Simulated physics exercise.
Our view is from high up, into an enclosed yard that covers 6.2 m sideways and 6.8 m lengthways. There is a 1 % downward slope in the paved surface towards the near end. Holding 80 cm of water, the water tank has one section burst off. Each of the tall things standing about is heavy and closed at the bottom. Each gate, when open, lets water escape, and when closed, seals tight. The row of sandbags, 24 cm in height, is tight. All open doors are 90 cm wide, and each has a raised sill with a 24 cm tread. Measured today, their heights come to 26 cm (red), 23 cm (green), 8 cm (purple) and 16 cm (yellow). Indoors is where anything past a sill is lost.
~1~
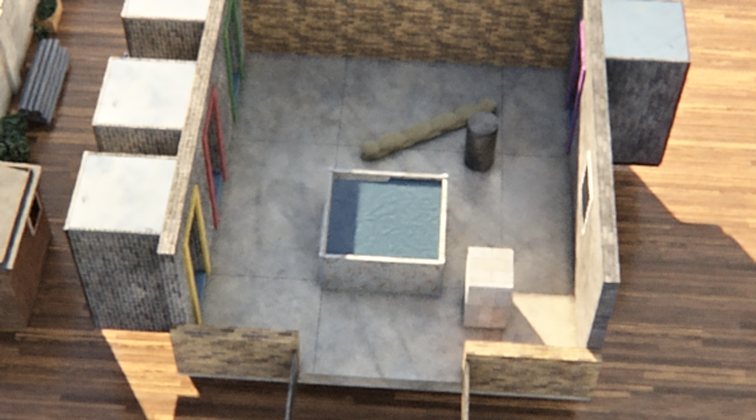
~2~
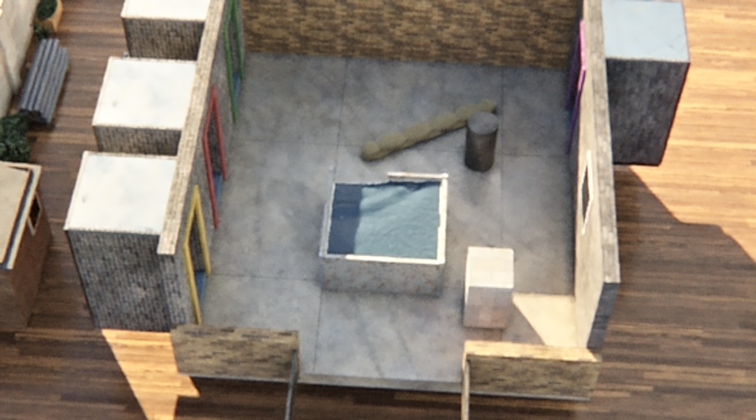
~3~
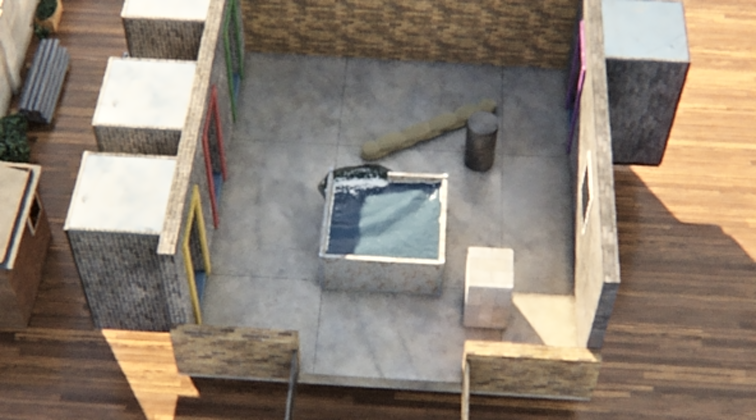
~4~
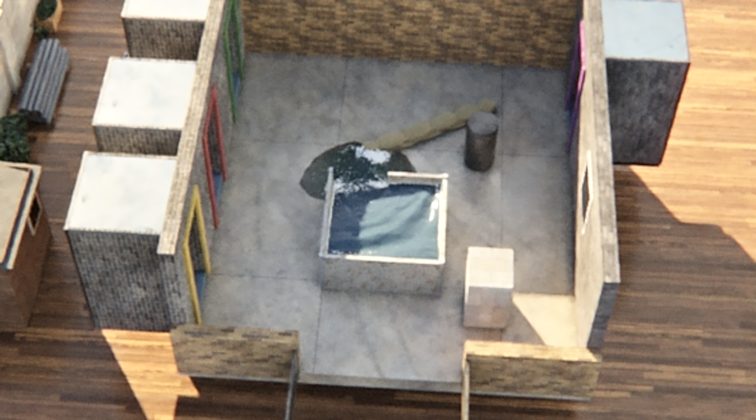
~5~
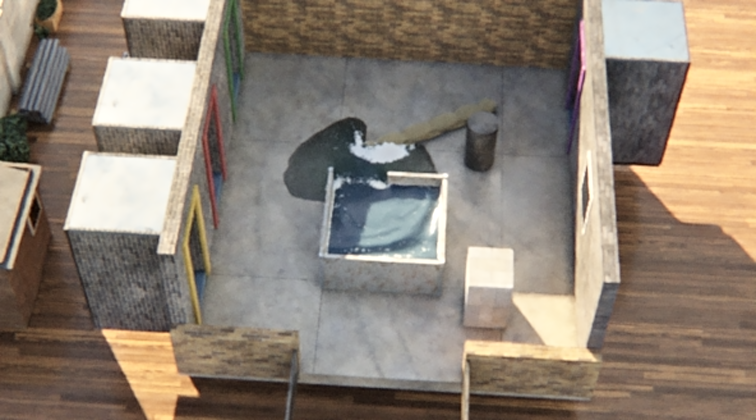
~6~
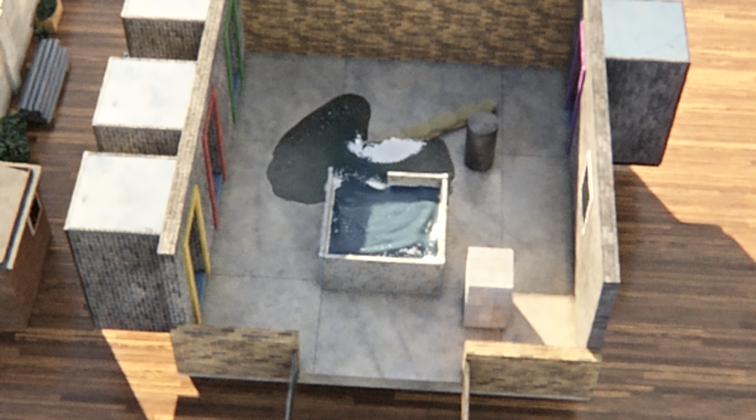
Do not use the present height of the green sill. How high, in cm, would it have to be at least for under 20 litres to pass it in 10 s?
At least about 19 cm.
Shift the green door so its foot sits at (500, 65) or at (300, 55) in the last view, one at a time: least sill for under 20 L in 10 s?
Roughly 9.0 cm for the first and 21 cm for the second.
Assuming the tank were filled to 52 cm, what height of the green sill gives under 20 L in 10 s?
About 11.5 cm.
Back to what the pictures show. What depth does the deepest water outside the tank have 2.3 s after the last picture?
Roughly 29 cm.
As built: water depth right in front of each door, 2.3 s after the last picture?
Lab note, depth in cm: Red 2; green 25; purple 11; yellow 0.
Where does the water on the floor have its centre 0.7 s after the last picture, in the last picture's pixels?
Roughly (373, 208).
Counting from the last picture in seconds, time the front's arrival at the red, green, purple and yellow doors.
The red door at 1.4 s, the green door at 0.7 s, the purple door at 1.1 s, the yellow door at 4.5 s.
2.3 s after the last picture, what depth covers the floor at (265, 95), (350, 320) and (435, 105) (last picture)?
The depths come to about 23, 0 and 1 cm.
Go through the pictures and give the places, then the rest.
In the first picture, still water, 80 cm deep, in the water tank at (385, 218); the green door at (233, 61) is dry.
In the second picture, water pours out on the far side and has run 0.3 m, to a hidden place; about 10 cm deep outside, 80 cm at the back.
In the third picture, water pours out on the far side and has run 0.8 m, to (360, 169); about 12 cm deep outside, 80 cm at the back.
In the fourth picture, the gap is on the far side, the front 1.4 m out at (352, 145); the back of the water tank holds 78 cm.
In the fifth picture, water pours out on the far side and has run 2.0 m, to (351, 121); about 6 cm deep outside, 70 cm at the back.
In the sixth picture, the gap is on the far side, the front 2.5 m out at (344, 99); the back of the water tank holds 67 cm; 1.4 m in a straight line remain to the green door at (233, 61).
Then, 0.7 s after the last picture water covers 30 % of the floor, deepest (40 cm) near (388, 157); 2 cm at the green door, 0 litres in over its 23 cm sill.
Then, 2.3 s after the last picture water covers 45 % of the floor, deepest (29 cm) near (367, 164); 25 cm at the green door, 3 litres in over its 23 cm sill.
Then, 9.3 s after the last picture water covers 95 % of the floor, deepest (14 cm) near (563, 375); 9 cm at the green door, 5 litres in over its 23 cm sill.
At the green door as built, the water peaked near 25 cm, 2.3 s after the last picture.
Run again over the same 10 s with other heights there, 39 litres in over 16 cm, 7 litres over 22 cm. The limit of 20 litres is kept from about 19 cm up.
